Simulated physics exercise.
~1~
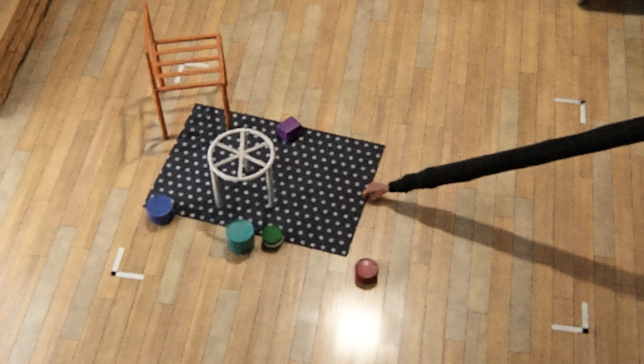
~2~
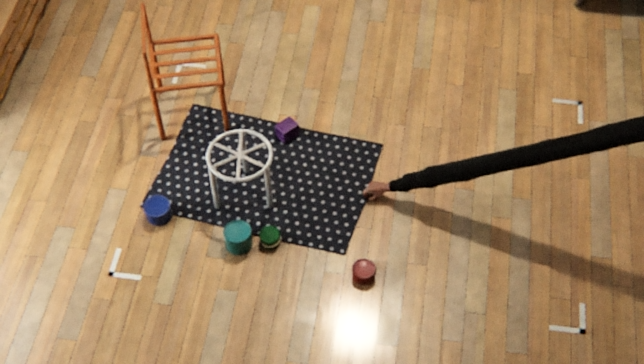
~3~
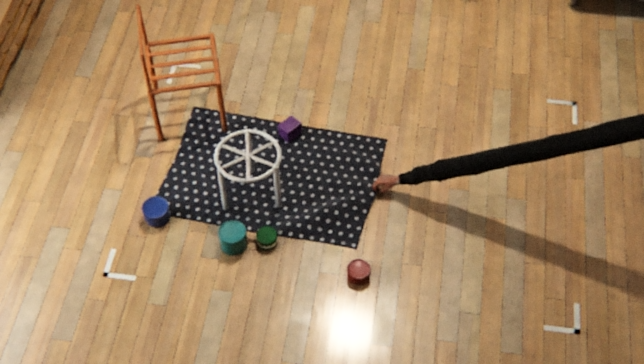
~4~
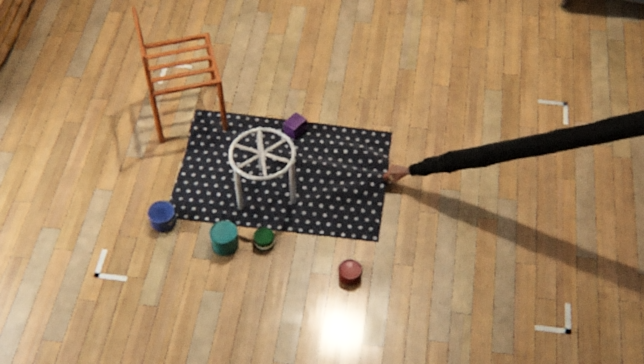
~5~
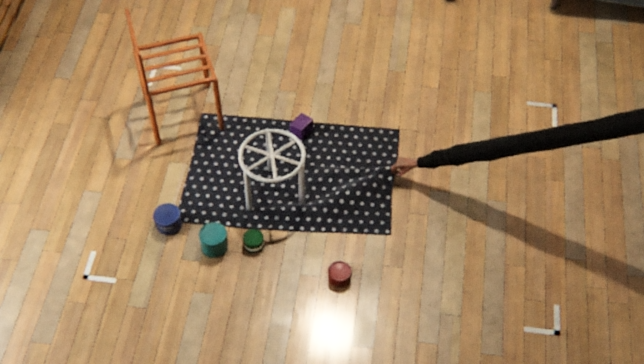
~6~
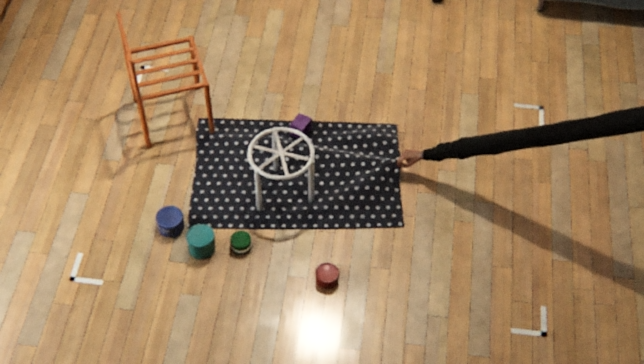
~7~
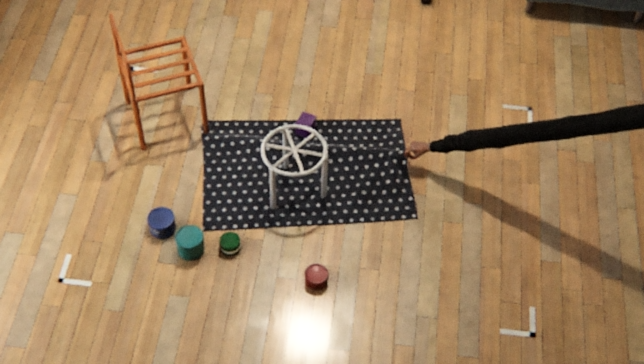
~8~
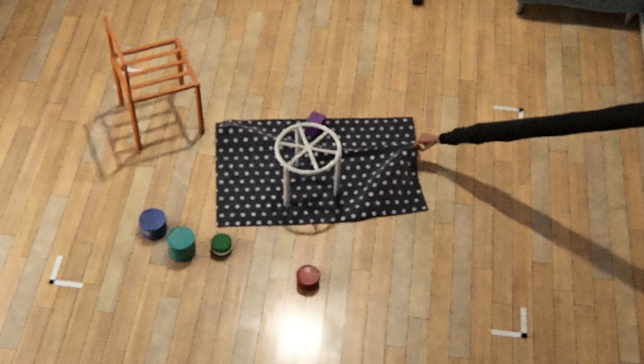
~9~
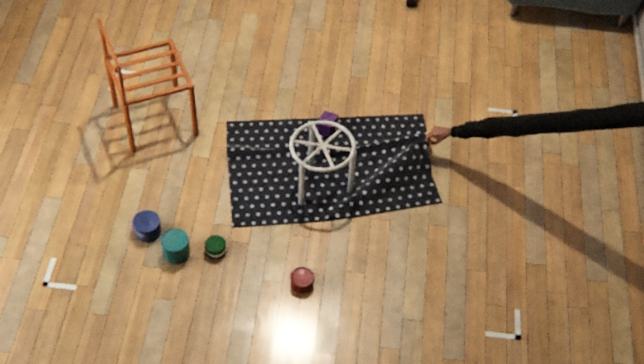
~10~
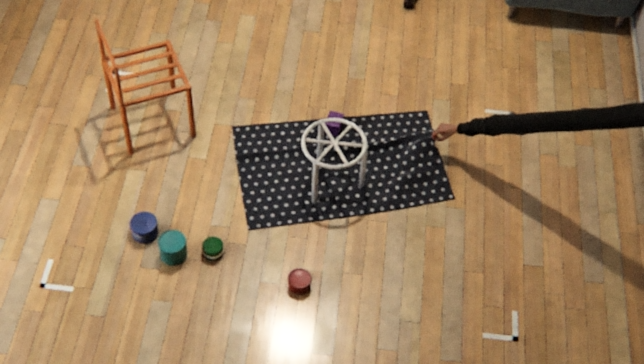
A living room's plank floor, marked with white tape corners, is seen from high above. A white spoked stool and a purple crate stand on a dark, white-dotted sheet, with an orange chair to the upper left, blue, teal and green containers near the lower left edge, and a red bin below. From the right, a dark-sleeved arm grips the sheet and pulls it rightward, straightening it while the view drifts right. The stool and crate ride along, and the blue bucket shifts slightly before being left behind. Finally, stool and crate remain on the sheet, well right of the chair and containers, while the red bin has barely shifted.
